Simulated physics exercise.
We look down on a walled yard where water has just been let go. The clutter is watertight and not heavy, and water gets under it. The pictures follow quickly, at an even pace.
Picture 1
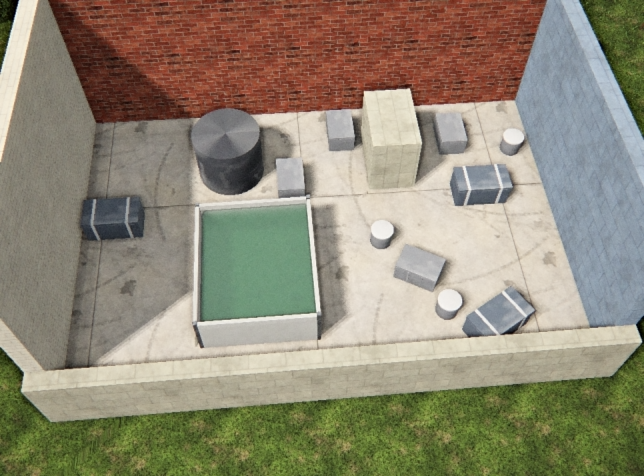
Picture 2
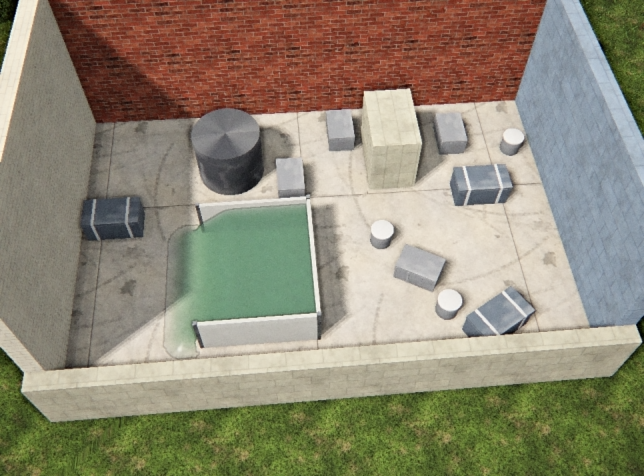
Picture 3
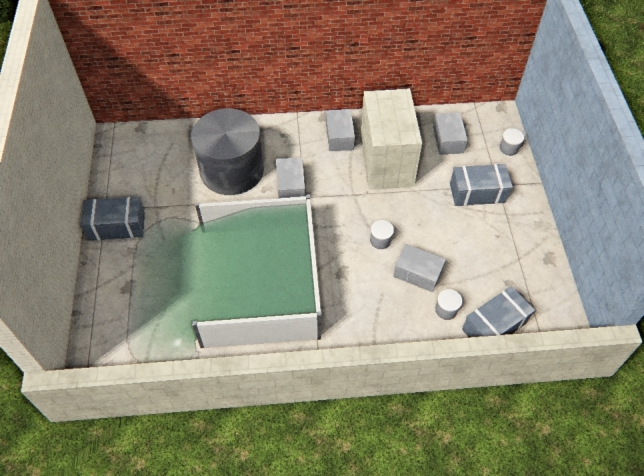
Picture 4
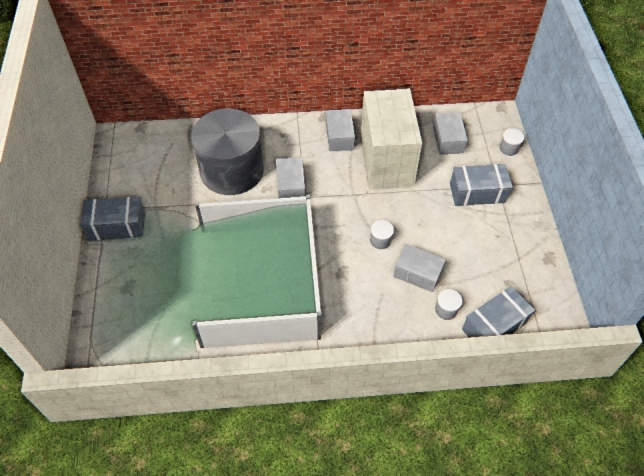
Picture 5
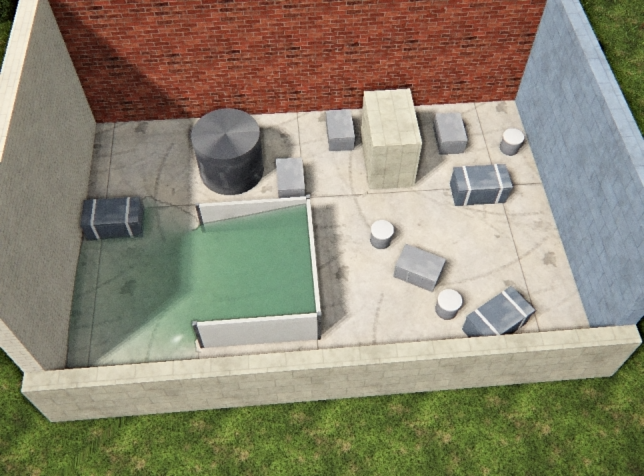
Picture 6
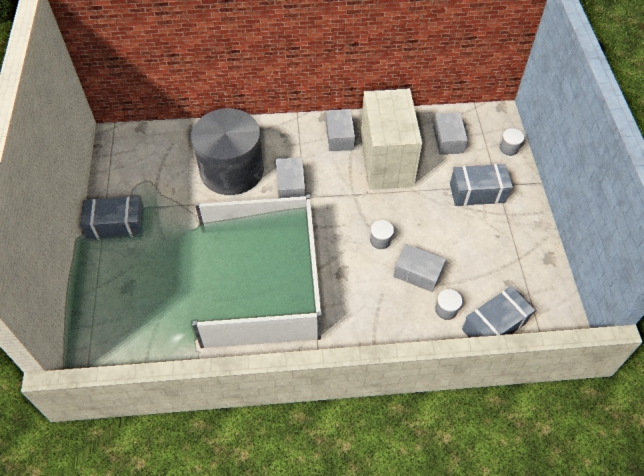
Green water fills a low white-walled tank in a concrete yard seen from high above, with a red brick wall behind, a blue wall at right and grass outside. A dark cylinder, a tall beige block, grey boxes, white drums and strapped dark trunks stand around it. The tank's left side opens and water spreads leftward across the floor to the wall and left trunk, while the objects and camera stay still.
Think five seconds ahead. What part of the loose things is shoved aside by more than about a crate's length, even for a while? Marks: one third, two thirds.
Share: Less than a third.
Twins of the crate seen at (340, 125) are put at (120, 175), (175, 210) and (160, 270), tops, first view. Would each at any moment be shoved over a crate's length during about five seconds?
In that order: Moved that far, that far or more, yes.
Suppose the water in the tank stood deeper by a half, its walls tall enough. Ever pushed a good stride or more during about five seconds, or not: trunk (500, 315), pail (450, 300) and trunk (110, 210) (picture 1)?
One after the other: Yes, yes, pushed that far.
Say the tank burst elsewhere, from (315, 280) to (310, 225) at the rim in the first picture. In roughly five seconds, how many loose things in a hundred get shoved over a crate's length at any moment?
About 70 per cent.
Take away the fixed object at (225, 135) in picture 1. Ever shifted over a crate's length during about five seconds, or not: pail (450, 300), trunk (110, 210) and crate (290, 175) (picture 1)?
As listed: Swept aside, yes, yes.
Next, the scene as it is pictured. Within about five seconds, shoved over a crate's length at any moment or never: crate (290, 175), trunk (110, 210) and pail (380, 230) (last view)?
One after the other: Never so far, shifted that much, less than that.
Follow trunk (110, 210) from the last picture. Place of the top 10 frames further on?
Roughly at (137, 137).
A moment on, 0 of 10 are well off their spots; 0 afloat.
Next, 1 of 10 are well off their spots; 0 afloat.
Later, 1 of 10 are well off their spots; 0 afloat.
In the end, 2 of 10 are well off their spots, and 2 have been at some point; 1 afloat.
